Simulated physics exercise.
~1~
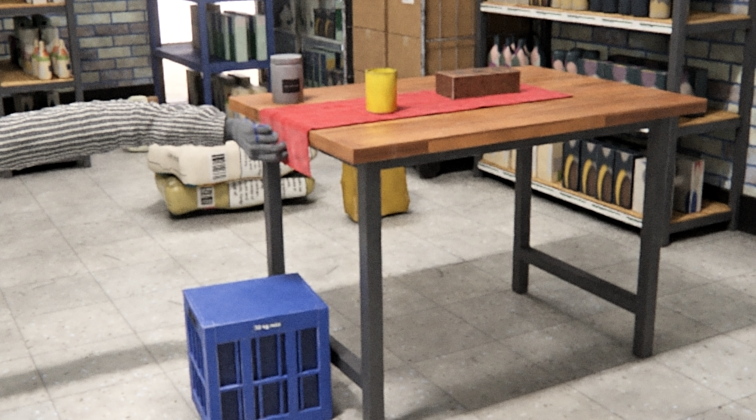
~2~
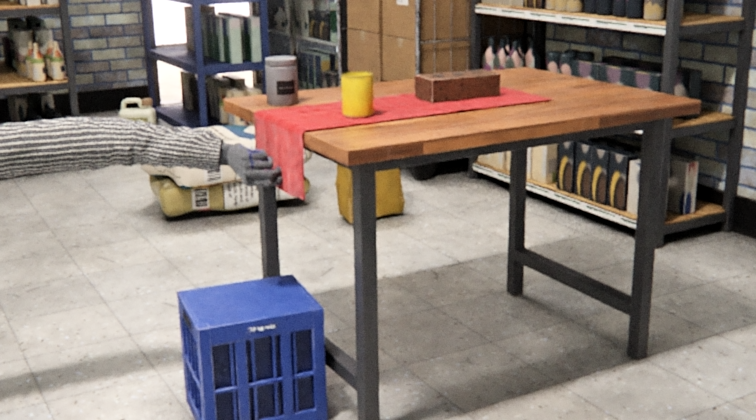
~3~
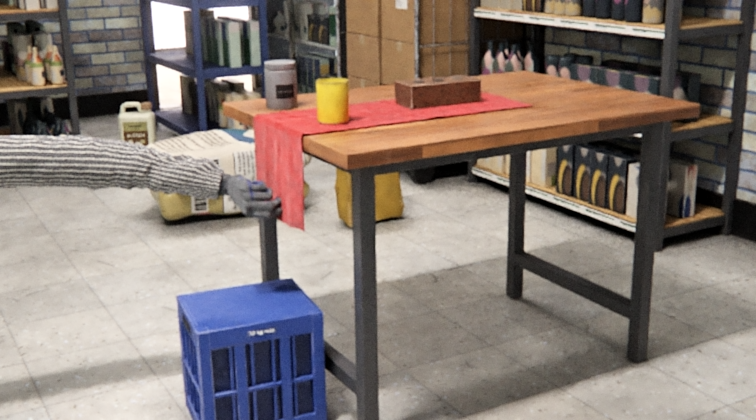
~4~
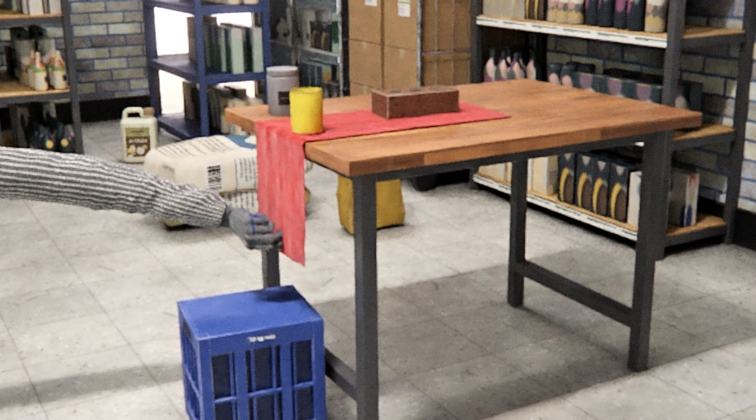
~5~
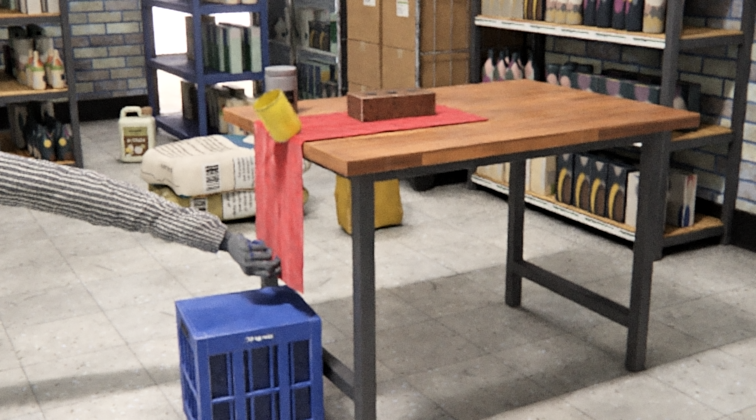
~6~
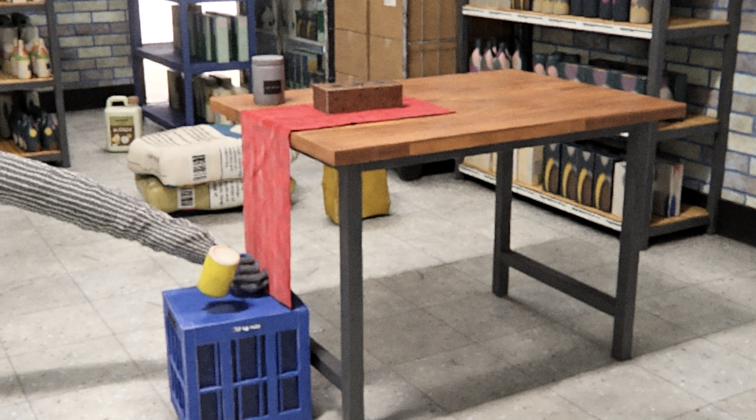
We see a gloved hand draw the end of a red runner down from a wooden table, carrying a yellow mug and a brick leftward. The mug tips over the edge and drops to just above the blue crate, while the brick and grey jar remain on the table.
